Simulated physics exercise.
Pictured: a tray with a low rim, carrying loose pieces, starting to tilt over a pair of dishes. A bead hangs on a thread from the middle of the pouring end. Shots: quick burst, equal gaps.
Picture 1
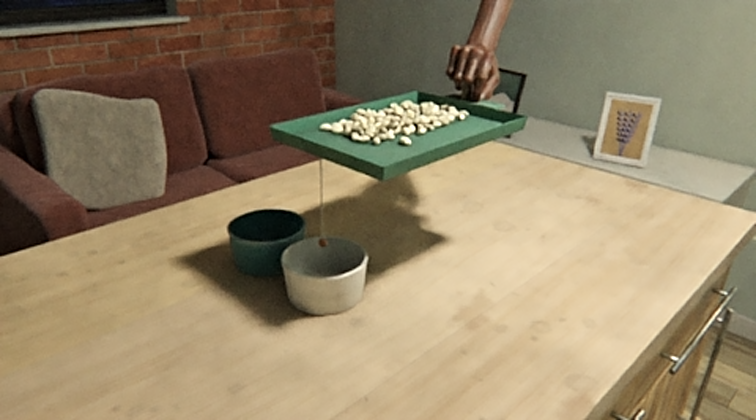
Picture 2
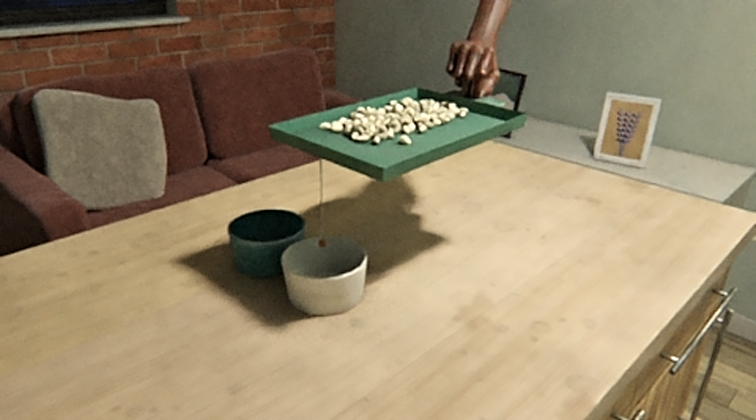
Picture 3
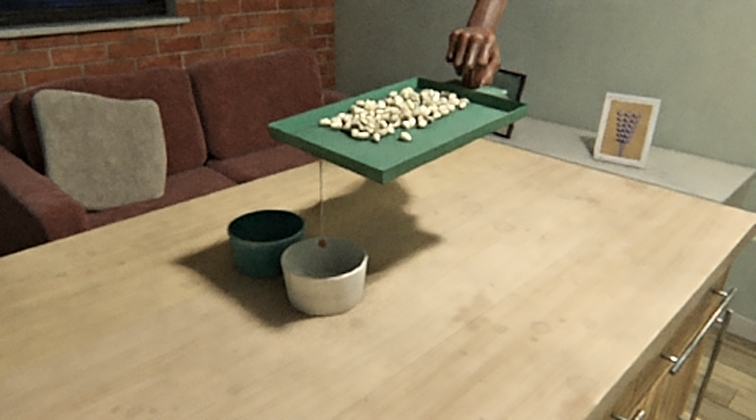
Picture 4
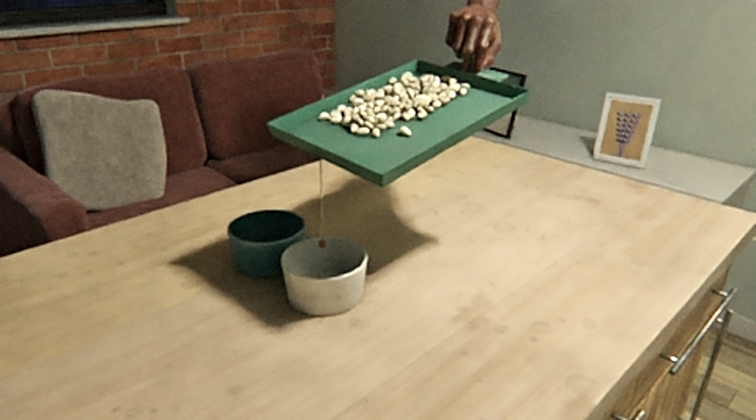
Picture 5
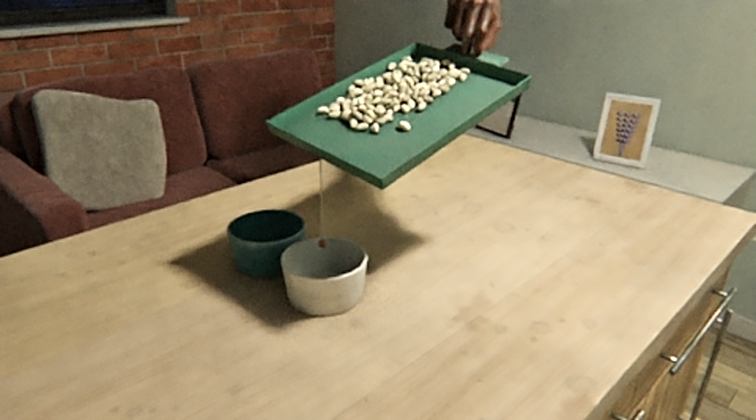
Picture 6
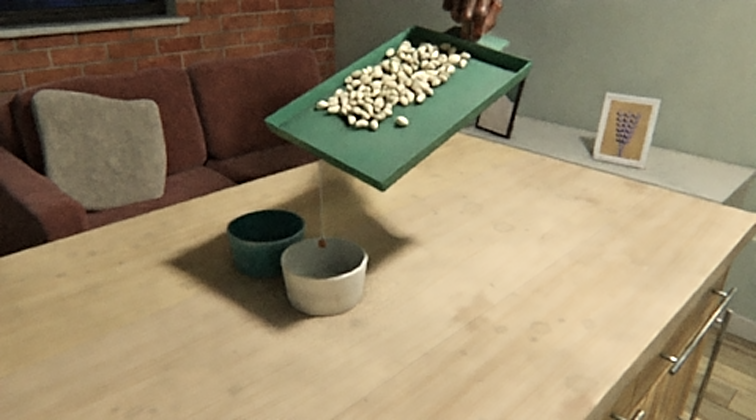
A hand raising the far end of a green tray of white beans, tilting it above two bowls on a wooden counter.
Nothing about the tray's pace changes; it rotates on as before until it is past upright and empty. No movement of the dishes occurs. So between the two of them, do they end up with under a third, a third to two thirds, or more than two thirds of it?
They end up with under a third.
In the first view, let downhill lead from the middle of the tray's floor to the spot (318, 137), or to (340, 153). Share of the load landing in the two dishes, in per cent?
80 % and 20 %.
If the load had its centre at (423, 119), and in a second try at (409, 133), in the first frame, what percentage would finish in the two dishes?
Estimate: 10 % first, 10 % second.
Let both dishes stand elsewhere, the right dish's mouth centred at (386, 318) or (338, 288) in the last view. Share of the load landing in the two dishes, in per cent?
Around 70 and around 70 per cent, in that order.
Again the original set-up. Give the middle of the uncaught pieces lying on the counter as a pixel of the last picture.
The middle lies near (341, 360).
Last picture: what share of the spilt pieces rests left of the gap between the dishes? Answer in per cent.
Close to 30 %.
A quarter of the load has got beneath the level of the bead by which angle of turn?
Close to 75° of tilt at that moment.
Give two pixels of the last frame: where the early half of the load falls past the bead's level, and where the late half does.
(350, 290) for the early half, (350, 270) for the late half.
Shortly afterwards, tray tipped steeply; near two thirds on the tray; near a third in the air.
Next, tray tipped past a quarter turn; near a third on the tray; near half outside both; a little in the air.
Some moments later, tray tipped past a quarter turn; a little in the right dish; all but a few outside both.
In the end, tray tipped past a quarter turn; a little in the right dish; none at all in the left dish; all but a few outside both.
